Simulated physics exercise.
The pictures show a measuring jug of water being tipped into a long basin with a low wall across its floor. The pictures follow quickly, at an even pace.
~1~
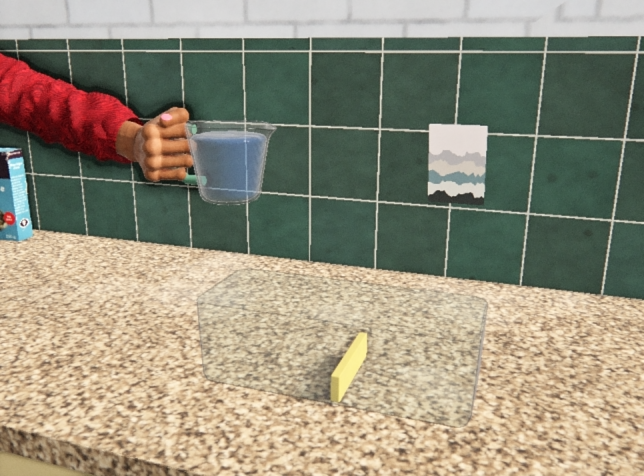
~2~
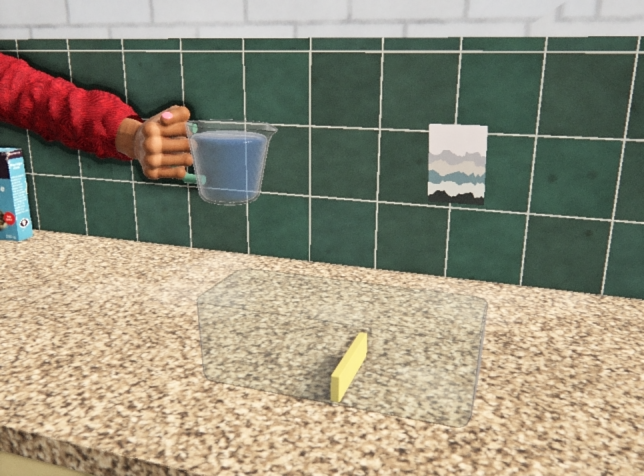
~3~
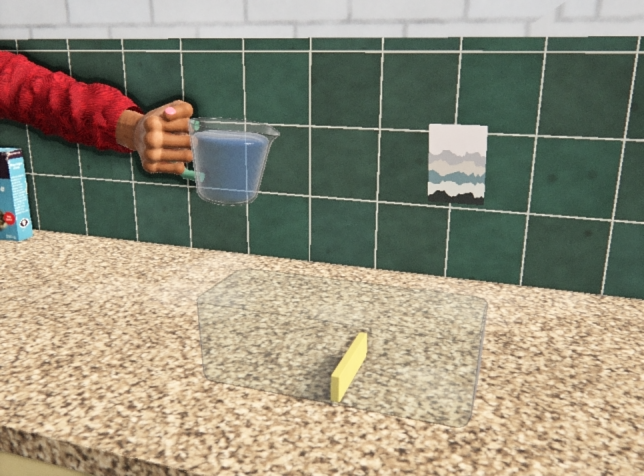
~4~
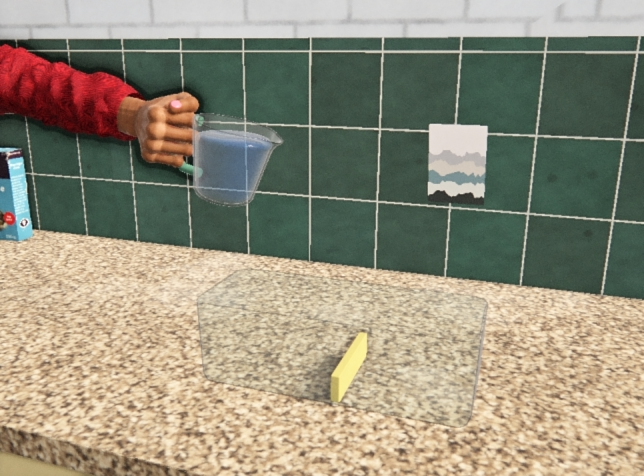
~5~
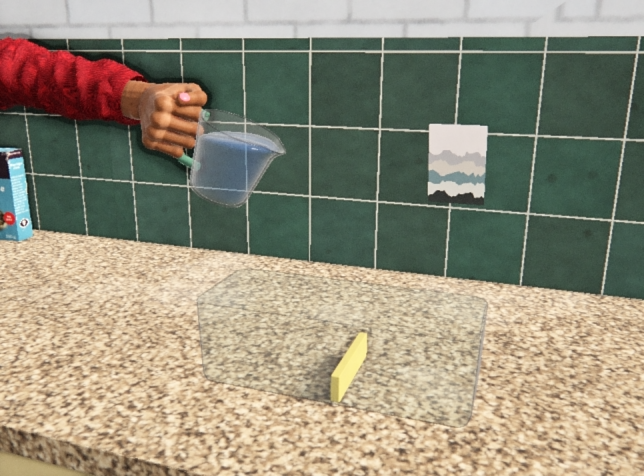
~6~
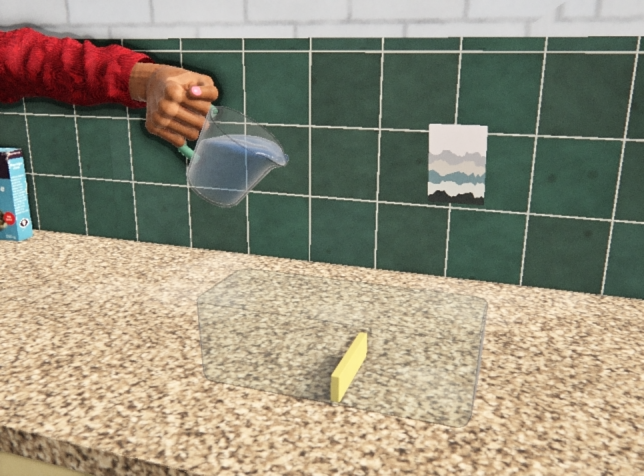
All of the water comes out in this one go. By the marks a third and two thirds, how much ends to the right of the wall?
The share right of the wall is under a third.
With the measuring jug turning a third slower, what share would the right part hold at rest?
Near 5 %.
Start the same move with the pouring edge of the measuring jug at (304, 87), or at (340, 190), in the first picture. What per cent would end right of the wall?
First some 65, then 90 per cent.
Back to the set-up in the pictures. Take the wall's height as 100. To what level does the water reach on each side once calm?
Left about 40, right about 0.
A moment on, the tilt is 98° and 39 per cent is still to pour, 19 is left of the wall and 0 right of it.
Next, the tilt is 103° and 6 per cent is still to pour, 73 is left of the wall and 1 right of it.
Then the tilt is 103° and 1 per cent is still to pour, 82 is left of the wall and 6 right of it.
Later the tilt is 103° and 0 per cent is still to pour, 84 is left of the wall and 7 right of it.
Finally, 84 per cent lies left of the wall, 7 right of it and 8 outside.
